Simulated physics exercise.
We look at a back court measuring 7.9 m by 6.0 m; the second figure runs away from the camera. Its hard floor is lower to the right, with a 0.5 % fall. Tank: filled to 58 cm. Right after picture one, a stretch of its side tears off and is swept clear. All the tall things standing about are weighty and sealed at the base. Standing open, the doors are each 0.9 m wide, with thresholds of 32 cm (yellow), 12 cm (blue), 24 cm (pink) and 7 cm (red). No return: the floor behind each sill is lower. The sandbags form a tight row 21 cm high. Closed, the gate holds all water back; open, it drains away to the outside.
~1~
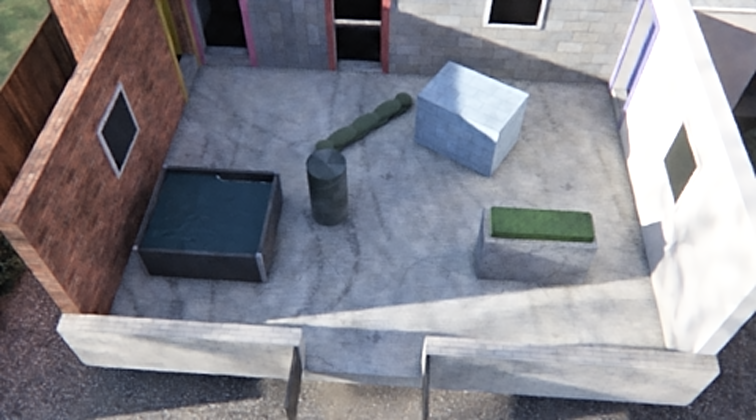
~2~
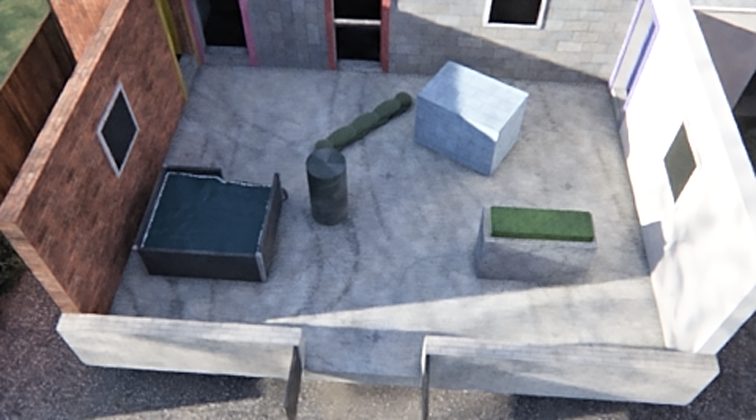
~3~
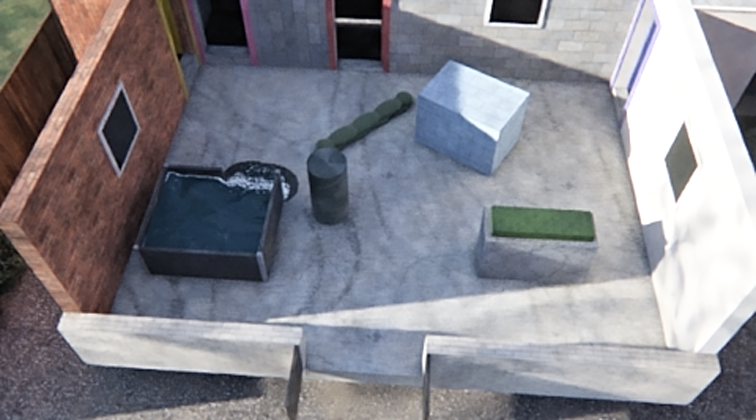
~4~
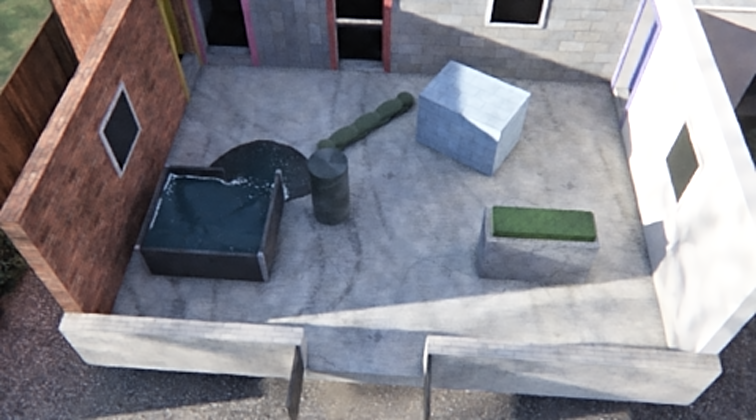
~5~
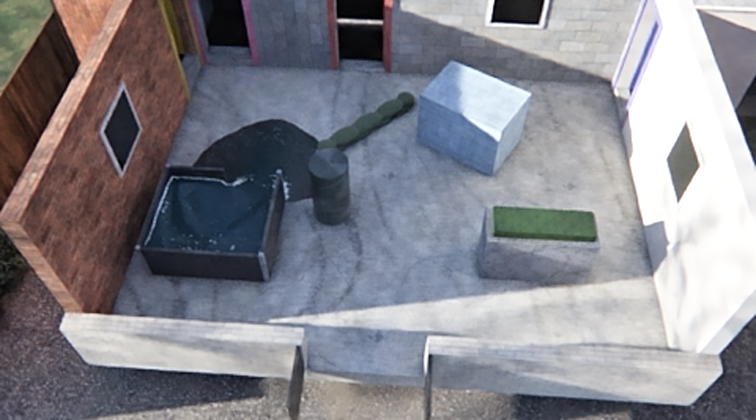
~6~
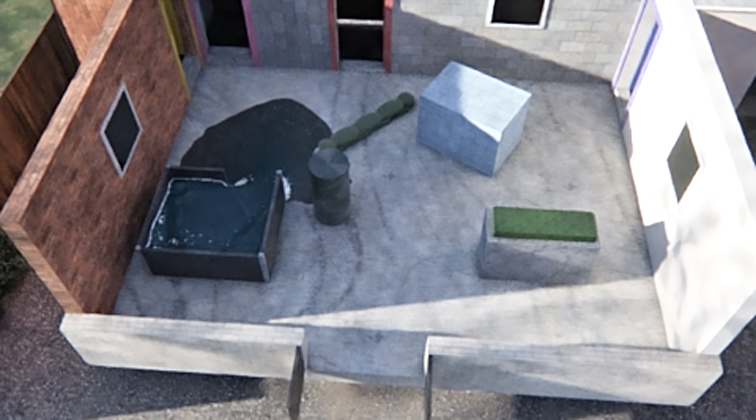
Dark water pours from the tank's far side and spreads across the grey courtyard floor.
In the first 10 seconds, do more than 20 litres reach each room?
At the yellow door the limit will not be crossed. At the blue door the limit will not be crossed. At the pink door the limit will not be crossed. At the red door the limit will be crossed.
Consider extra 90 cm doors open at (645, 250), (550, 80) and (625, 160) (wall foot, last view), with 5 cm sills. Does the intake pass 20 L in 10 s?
Per doorway, in order: Insufficient / insufficient / insufficient.
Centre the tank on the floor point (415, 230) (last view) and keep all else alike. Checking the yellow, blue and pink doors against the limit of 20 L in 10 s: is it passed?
Compared with that limit, yellow falls short, blue falls short and pink falls short.
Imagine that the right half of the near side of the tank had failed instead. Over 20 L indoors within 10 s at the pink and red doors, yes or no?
Pink: Within the limit; red: Within the limit.
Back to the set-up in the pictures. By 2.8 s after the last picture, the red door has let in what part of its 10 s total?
65 per cent, roughly.
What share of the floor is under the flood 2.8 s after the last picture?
35 %.
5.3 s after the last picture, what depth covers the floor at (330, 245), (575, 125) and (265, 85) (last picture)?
Taking the spots in order: 0 cm, 2 cm, 8 cm.
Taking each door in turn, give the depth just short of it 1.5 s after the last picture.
Centimetres: Yellow 15 / blue 0 / pink 20 / red 16.
Then, 0.7 s after the last picture water covers 20 % of the floor and is deepest (26 cm) near (268, 188); yellow door not reached, blue door not reached, pink door 5 cm at the sill, 0 L in, red door not reached.
Then, 1.5 s after the last picture water covers 30 % of the floor and is deepest (26 cm) near (211, 69); yellow door 15 cm at the sill, 0 L in, blue door not reached, pink door 20 cm at the sill, 0 L in, red door 16 cm at the sill, 22 L in.
Then, 2.8 s after the last picture water covers 35 % of the floor and is deepest (16 cm) near (280, 92); yellow door 13 cm at the sill, 0 L in, blue door not reached, pink door 14 cm at the sill, 0 L in, red door 11 cm at the sill, 52 L in.
Then, 5.3 s after the last picture water covers 45 % of the floor and is deepest (11 cm) near (386, 85); yellow door 8 cm at the sill, 0 L in, blue door 9 cm at the sill, 0 L in, pink door 8 cm at the sill, 0 L in, red door 9 cm at the sill, 72 L in.
Then, 9.3 s after the last picture water covers 70 % of the floor and is deepest (8 cm) near (385, 104); yellow door 5 cm at the sill, 0 L in, blue door 7 cm at the sill, 0 L in, pink door 6 cm at the sill, 0 L in, red door 7 cm at the sill, 82 L in.
